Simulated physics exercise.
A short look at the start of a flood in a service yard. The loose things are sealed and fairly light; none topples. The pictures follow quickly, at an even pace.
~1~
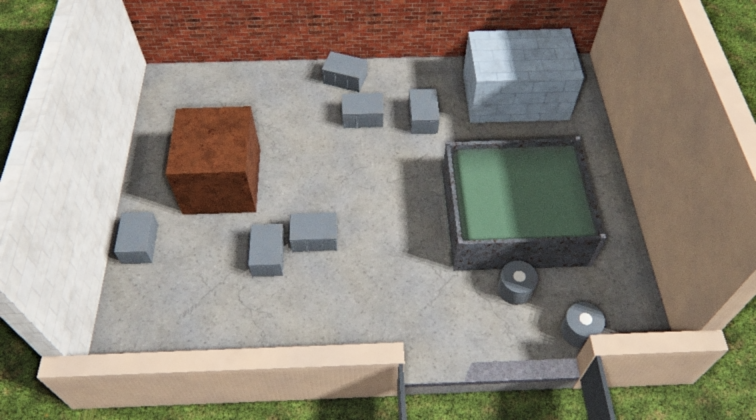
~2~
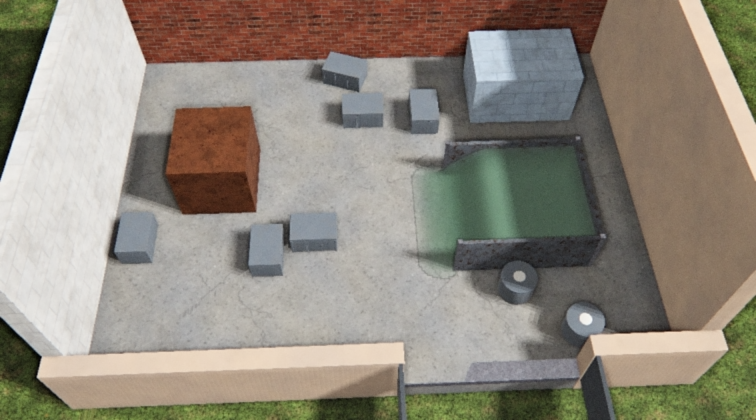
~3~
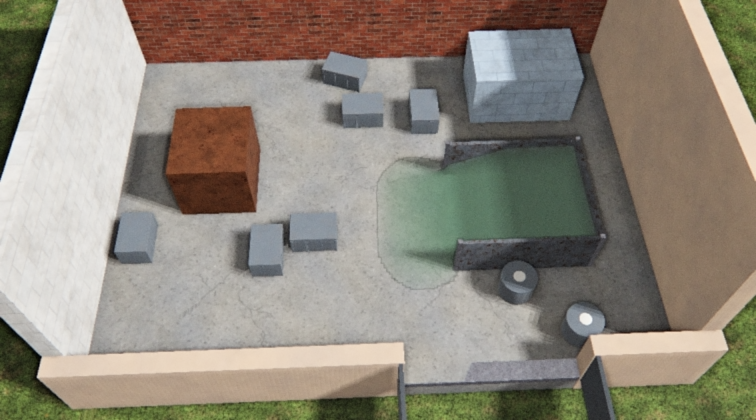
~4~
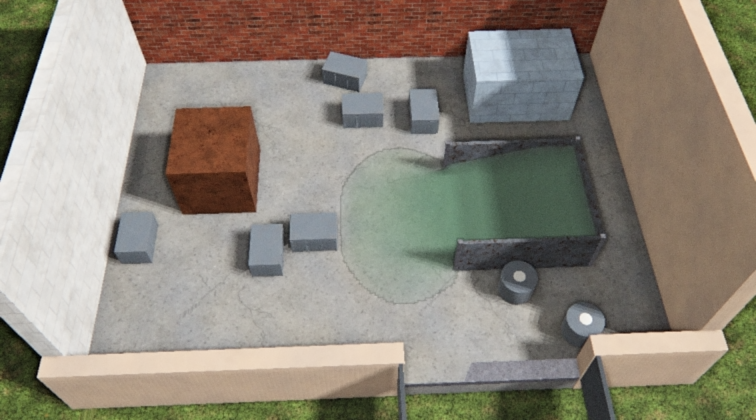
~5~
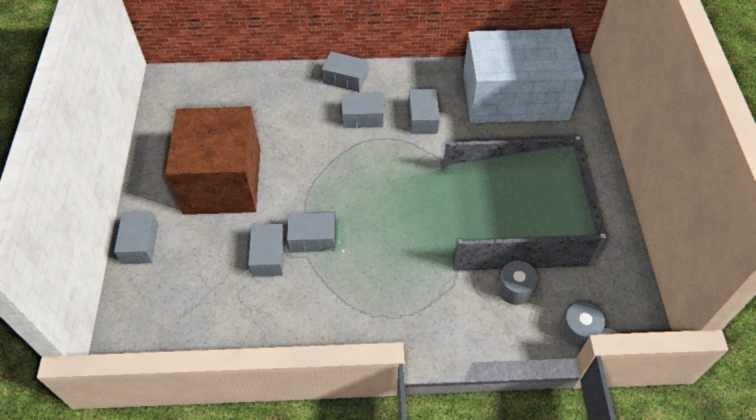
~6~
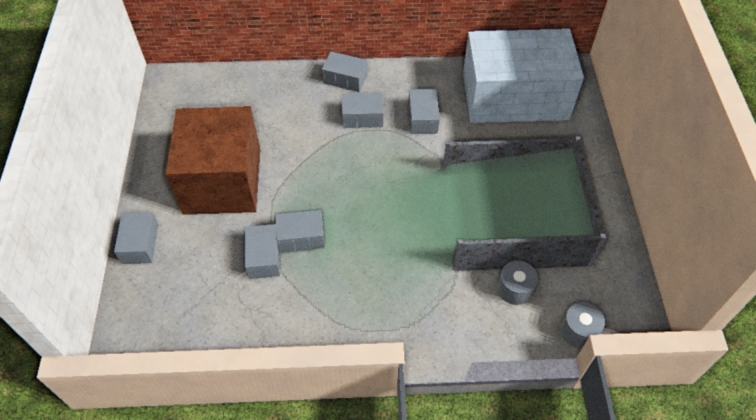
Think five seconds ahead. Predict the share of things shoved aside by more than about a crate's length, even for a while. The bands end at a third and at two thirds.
That comes to from one to two thirds.
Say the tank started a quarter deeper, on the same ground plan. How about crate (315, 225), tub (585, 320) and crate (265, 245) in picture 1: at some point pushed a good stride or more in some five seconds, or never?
In turn: Swept aside, not that far, that far or more.
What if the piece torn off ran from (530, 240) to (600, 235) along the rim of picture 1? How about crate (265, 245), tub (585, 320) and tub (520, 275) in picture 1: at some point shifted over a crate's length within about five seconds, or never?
In turn: Never so far, pushed that far, that far or more.
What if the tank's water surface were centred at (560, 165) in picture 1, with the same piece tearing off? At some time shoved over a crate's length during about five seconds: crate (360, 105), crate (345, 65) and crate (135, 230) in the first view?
In that order: Shifted that much, not that far, moved that far.
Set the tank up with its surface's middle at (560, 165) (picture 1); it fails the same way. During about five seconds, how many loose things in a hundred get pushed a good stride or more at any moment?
Roughly 60 per cent.
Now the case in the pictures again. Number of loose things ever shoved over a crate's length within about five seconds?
That makes 4.
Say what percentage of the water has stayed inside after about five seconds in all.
About 100 per cent.
A moment on, 1 of 8 are well off their spots; 1 afloat.
Next, 2 of 8 are well off their spots; 3 afloat.
Later, 2 of 8 are well off their spots; 2 afloat.
In the end, 4 of 8 are well off their spots, and 4 have been at some point; 5 afloat.
